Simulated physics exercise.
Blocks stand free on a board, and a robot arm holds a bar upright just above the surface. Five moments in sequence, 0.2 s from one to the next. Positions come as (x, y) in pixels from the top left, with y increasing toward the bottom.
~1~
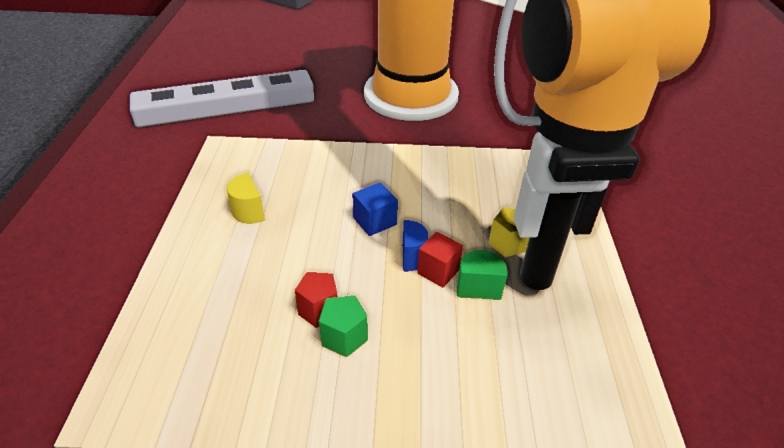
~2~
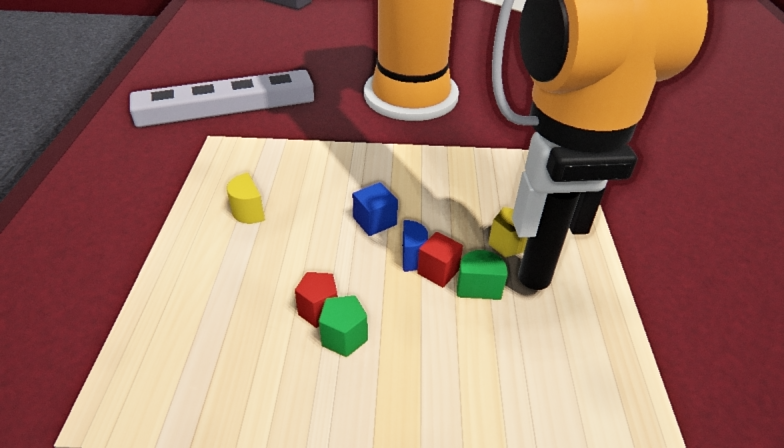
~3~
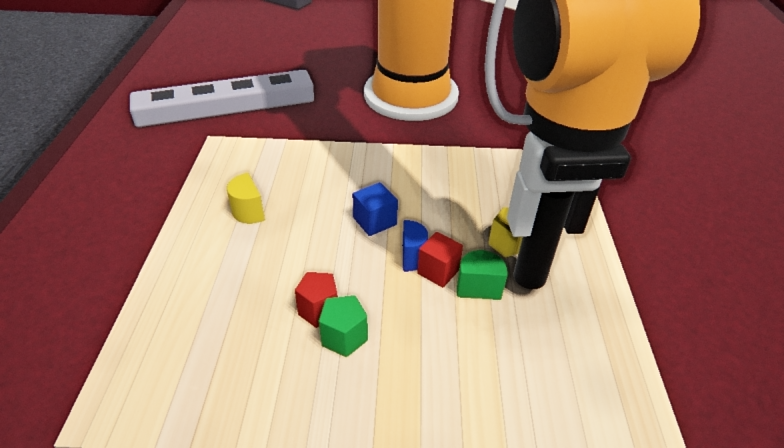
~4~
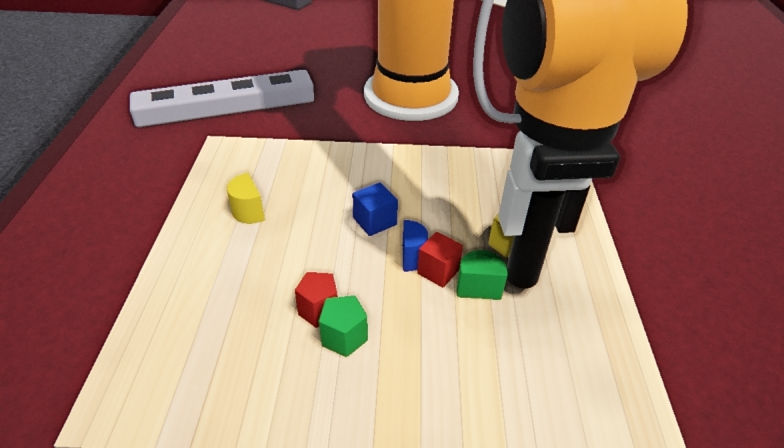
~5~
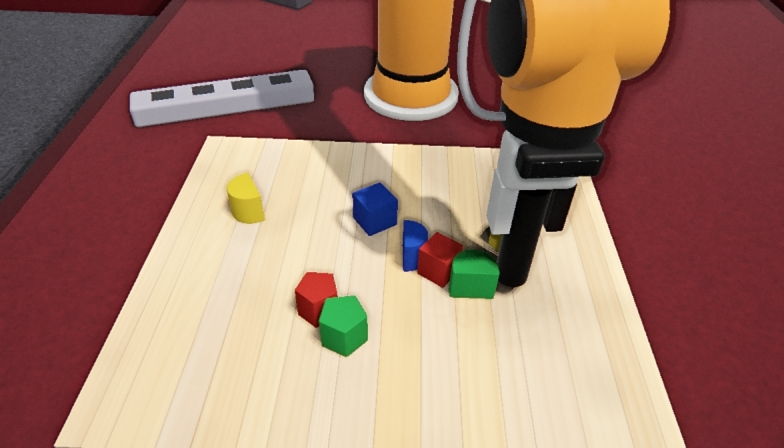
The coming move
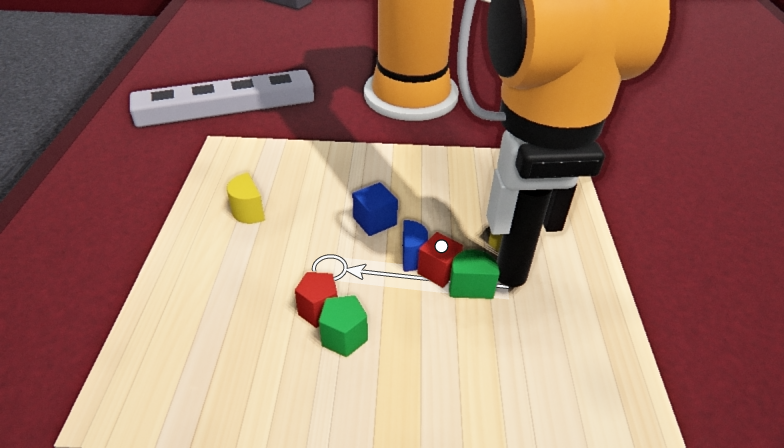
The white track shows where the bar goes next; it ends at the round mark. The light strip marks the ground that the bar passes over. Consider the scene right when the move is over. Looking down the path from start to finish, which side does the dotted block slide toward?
Moves right.
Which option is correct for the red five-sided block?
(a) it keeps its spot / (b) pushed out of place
The one that fits is a, it keeps its spot.
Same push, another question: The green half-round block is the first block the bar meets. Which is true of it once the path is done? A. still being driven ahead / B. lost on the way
Choice B: Lost on the way.
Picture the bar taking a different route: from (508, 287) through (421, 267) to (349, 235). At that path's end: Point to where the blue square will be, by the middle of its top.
I predict (365, 179).
The drawn path runs from (508, 287) directly to (330, 268); the dot is on the red square.
What follows on the original path. One third of the way, bar at (448, 269); blue half-round block at (401, 224), turned 35° clockwise; red square at (415, 243), turned 20° clockwise; green half-round block at (421, 275), turned 50° anticlockwise.
Two thirds of the way, bar at (388, 263); blue square at (373, 193); blue half-round block at (382, 210), turned 70° clockwise; red square at (366, 228), turned 70° clockwise; green half-round block at (400, 280), turned 85° anticlockwise.
At the end, bar at (329, 256); red five-sided block not moved; blue square at (373, 193); blue half-round block at (382, 210), turned 70° clockwise; red square at (347, 221), turned 145° clockwise; green half-round block at (400, 280), turned 85° anticlockwise.
